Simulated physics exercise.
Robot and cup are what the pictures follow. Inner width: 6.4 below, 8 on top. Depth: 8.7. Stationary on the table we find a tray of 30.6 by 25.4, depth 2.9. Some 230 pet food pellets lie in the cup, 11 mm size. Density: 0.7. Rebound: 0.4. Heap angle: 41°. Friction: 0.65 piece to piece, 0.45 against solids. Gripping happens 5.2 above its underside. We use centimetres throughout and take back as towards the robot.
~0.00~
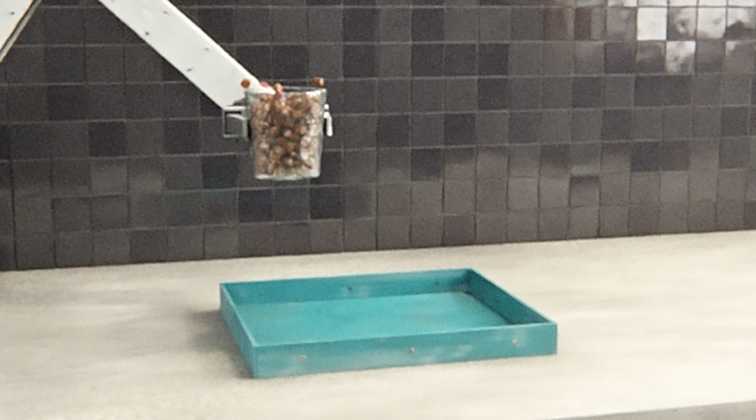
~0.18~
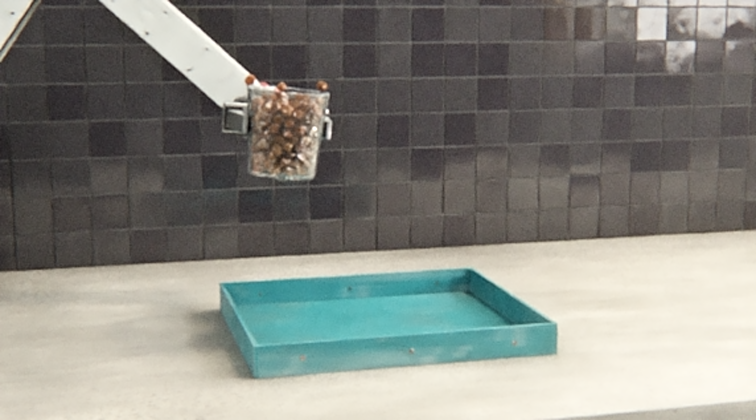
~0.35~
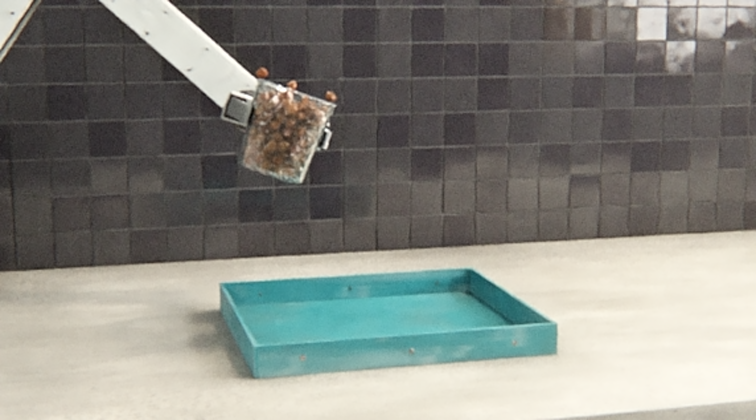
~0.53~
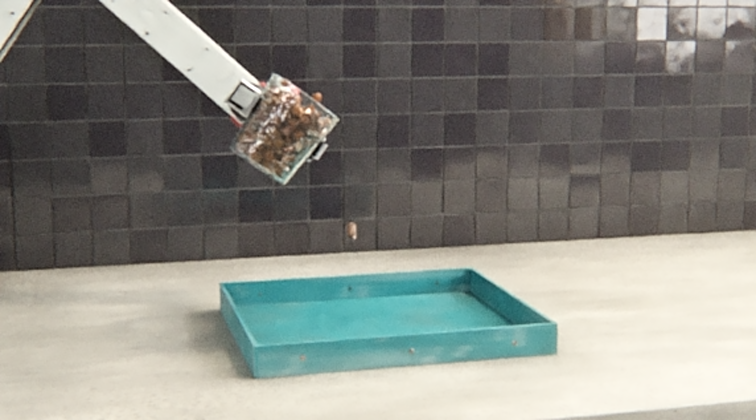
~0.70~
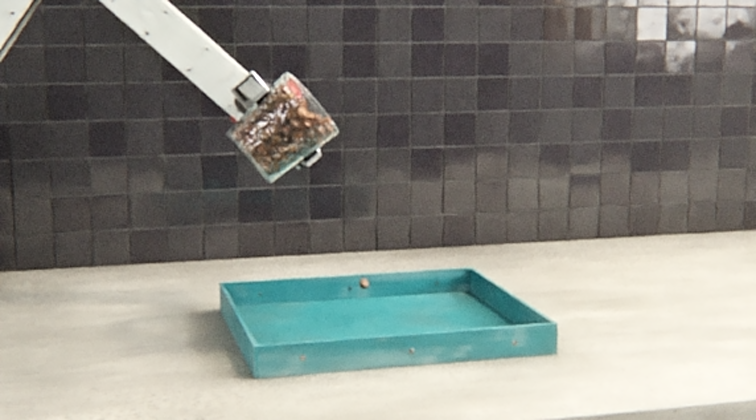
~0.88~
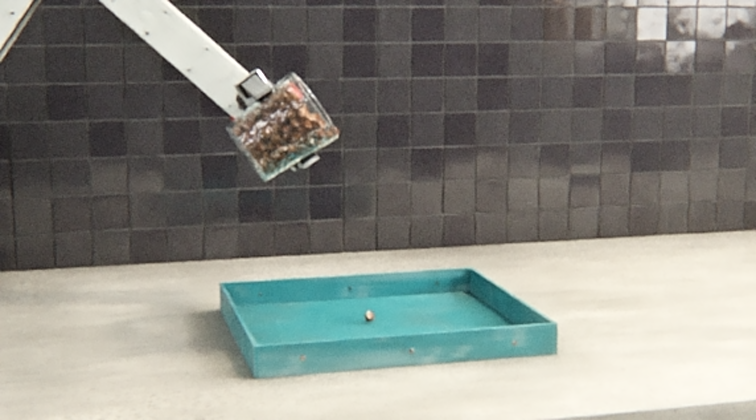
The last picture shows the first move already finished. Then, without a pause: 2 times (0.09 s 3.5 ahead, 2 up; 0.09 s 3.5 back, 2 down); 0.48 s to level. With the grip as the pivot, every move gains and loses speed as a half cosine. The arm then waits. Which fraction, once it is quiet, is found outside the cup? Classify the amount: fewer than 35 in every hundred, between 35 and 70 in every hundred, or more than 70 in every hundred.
Between 35 and 70 in every hundred.
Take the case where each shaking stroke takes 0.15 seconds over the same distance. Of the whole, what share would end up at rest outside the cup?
Roughly 15 in a hundred.
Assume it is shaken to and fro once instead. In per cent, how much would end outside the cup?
My guess is near 45 per cent.
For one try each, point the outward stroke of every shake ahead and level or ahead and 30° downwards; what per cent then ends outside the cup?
First try about 35 %, second try about 15 %.
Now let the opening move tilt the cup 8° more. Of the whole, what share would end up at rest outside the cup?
In that case roughly 75 per cent.
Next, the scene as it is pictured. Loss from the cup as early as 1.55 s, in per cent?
Around 60 % has gone out so far.
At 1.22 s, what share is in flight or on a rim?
Around 11 percent of the load.
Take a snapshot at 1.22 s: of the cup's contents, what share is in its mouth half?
Mouth half: Close to 90 per cent.
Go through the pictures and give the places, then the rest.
In the first picture, cup middle at (286, 134), level; upper third of the load around (284, 111), from x 245 to 320, top at y 85; 230 in the cup.
In the second picture, cup middle at (285, 134), tilted 5° forward; upper third of the load around (284, 111), from x 250 to 325, top at y 80.
In the third picture, cup middle at (283, 134), tilted 19° forward; upper third of the load around (284, 112), from x 250 to 330, top at y 75.
In the fourth picture, cup middle at (281, 133), tilted 37° forward; upper third of the load around (283, 113), from x 240 to 350, top at y 85; 229 in the cup, 1 in flight or on a rim.
In the fifth picture, cup middle at (279, 132), tilted 51° forward; upper third of the load around (282, 114), from x 235 to 365, top at y 90; 229 in the cup, 1 in the tray.
In the sixth picture, cup middle at (279, 131), tilted 56° forward; upper third of the load around (282, 114), from x 235 to 370, top at y 90; 229 in the cup, 1 in the tray.
After 1.22 s, tilted 56° forward, highest piece 26 above the table; 126 in the cup, 79 in the tray, 25 in flight or on a rim.
After 1.55 s, tilted 15° forward, highest piece 26 above the table; 130 in the tray, 93 in the cup, 7 on the table or floor.
After 1.92 s, level, highest piece 24 above the table; 130 in the tray, 93 in the cup, 7 on the table or floor.
After 2.97 s, level, highest piece 24 above the table; 130 in the tray, 93 in the cup, 7 on the table or floor.
At rest, 130 in the tray, 93 in the cup, 7 on the table or floor. That is 60 % outside the cup.
